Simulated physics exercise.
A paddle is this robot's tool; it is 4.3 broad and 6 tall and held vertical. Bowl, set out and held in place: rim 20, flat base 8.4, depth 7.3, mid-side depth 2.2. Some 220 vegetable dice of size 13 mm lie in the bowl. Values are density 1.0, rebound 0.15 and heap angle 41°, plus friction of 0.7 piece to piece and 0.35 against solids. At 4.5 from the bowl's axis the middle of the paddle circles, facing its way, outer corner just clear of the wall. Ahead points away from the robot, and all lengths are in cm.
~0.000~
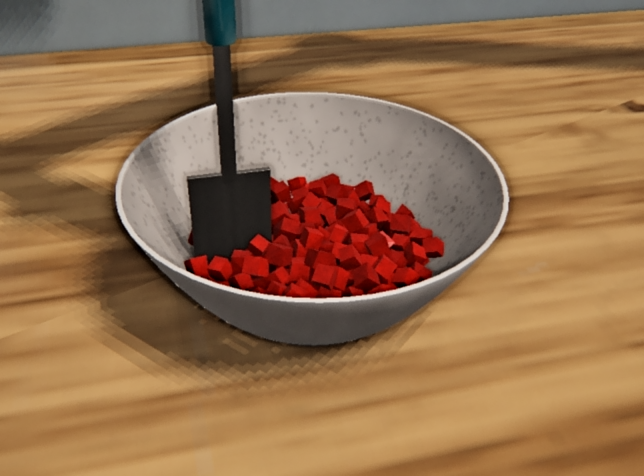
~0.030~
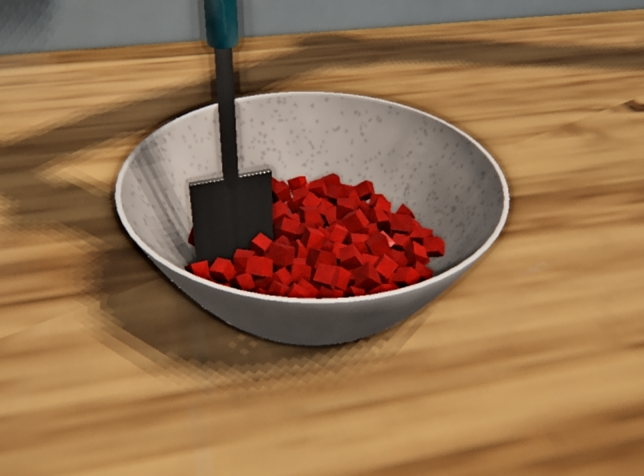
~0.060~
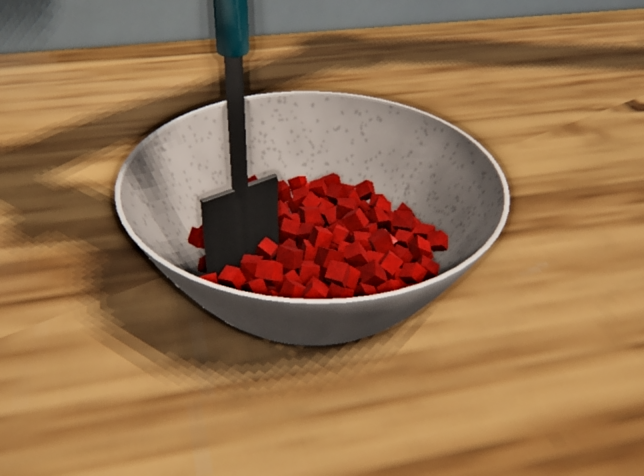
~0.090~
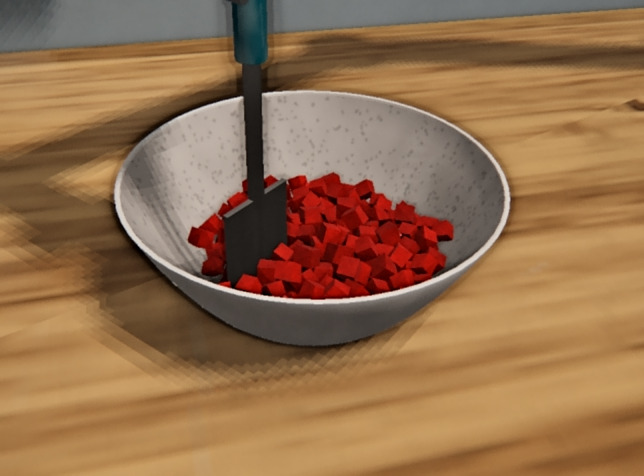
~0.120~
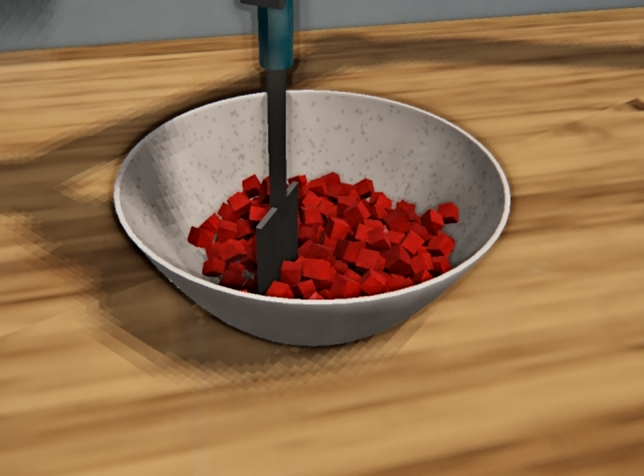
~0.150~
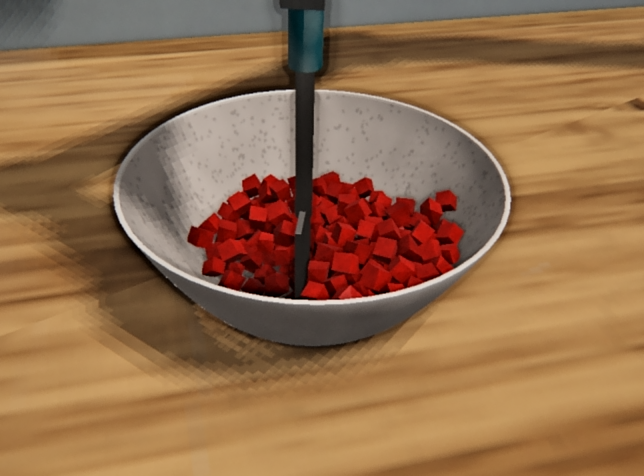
On a wooden surface, a dark paddle sweeping rightward and turning edge-on through red cubes in a speckled pale bowl.
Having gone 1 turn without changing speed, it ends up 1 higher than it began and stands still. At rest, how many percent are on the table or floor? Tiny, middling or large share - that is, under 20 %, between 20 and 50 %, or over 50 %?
The share is tiny, under 20 %.
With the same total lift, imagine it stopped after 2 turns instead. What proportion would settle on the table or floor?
Roughly 10 per cent.
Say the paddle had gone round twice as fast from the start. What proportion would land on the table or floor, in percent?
In that case, close to 30 in a hundred.
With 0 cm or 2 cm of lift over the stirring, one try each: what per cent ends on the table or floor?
Close to 5 percent and close to 5 percent.
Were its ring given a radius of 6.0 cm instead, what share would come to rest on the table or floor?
Around 0 in a hundred.
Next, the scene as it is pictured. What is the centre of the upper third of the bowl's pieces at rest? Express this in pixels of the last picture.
It is centred near (244, 278).
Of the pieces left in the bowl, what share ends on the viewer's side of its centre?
It comes to near 65 percent.
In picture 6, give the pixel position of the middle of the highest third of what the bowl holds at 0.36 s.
Somewhere around (378, 153) in the last view.
After 0.36 s, 182° round, highest piece 8 above the table; 220 in the bowl.
After 0.56 s, 293° round, highest piece 9 above the table; 209 in the bowl, 5 on the table or floor, 6 in flight or on the tool.
After 0.87 s, 0° round, highest piece 8 above the table; 202 in the bowl, 18 on the table or floor.
After 1.57 s, 0° round, highest piece 8 above the table; 202 in the bowl, 18 on the table or floor.
In the end, 202 in the bowl, 18 on the table or floor. That is 8 % on the table or floor.
